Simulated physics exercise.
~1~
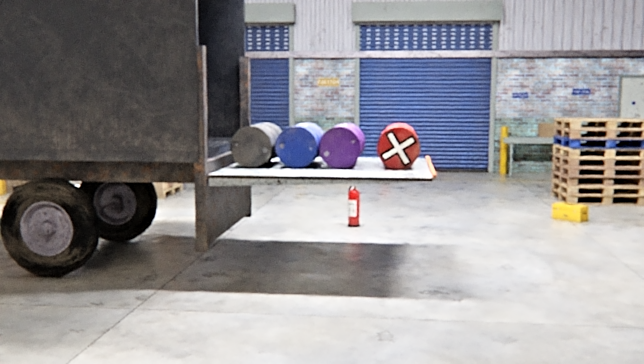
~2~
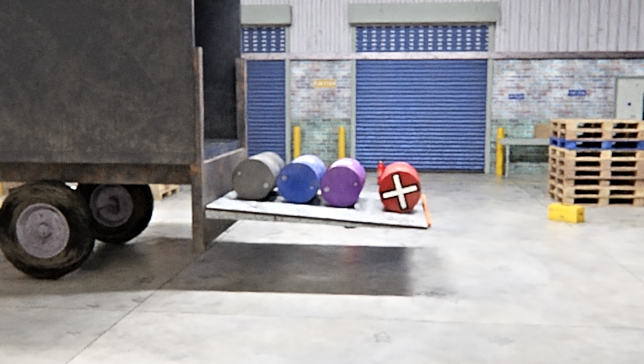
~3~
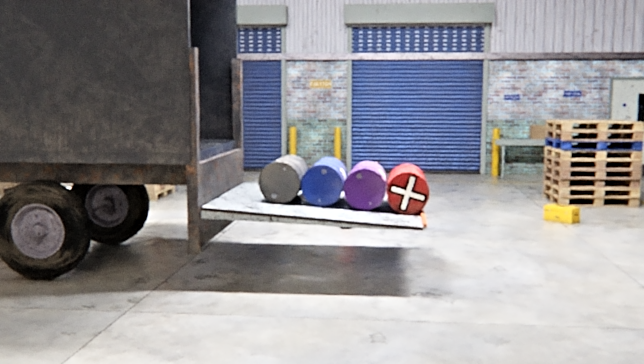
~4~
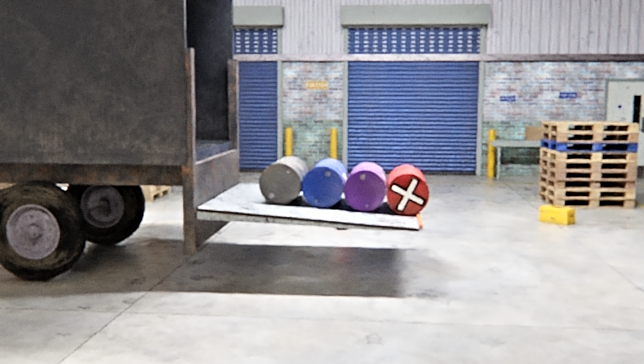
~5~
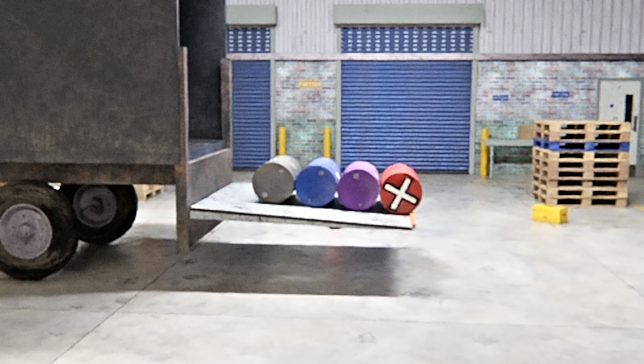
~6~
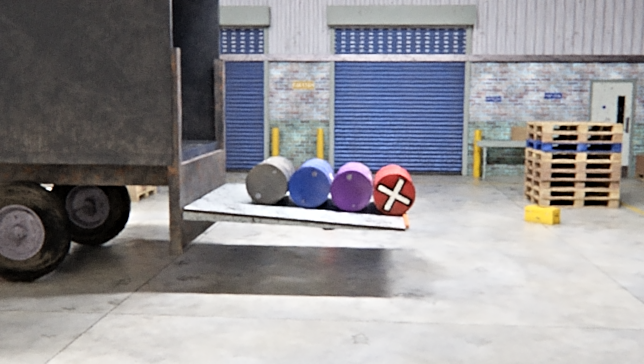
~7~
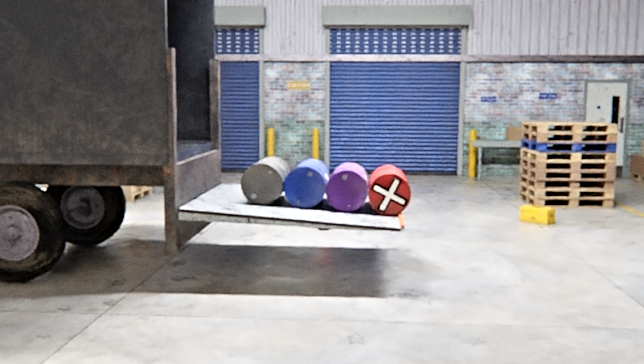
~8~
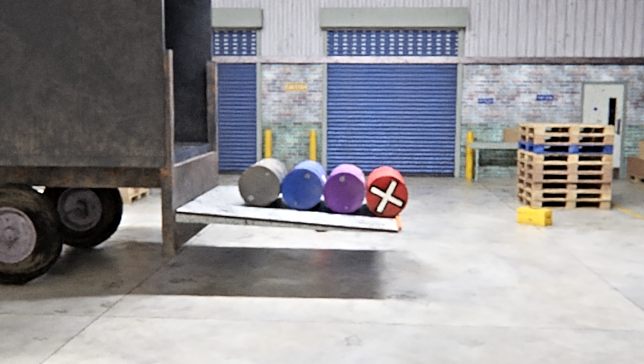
In a warehouse, a truck's raised tail-lift holding grey, blue, purple and white-crossed red drums lowers slightly and tips outwards; the drums roll a short way right, bunch together against the outer edge and stay on the sloping plate as the view pans slightly right.
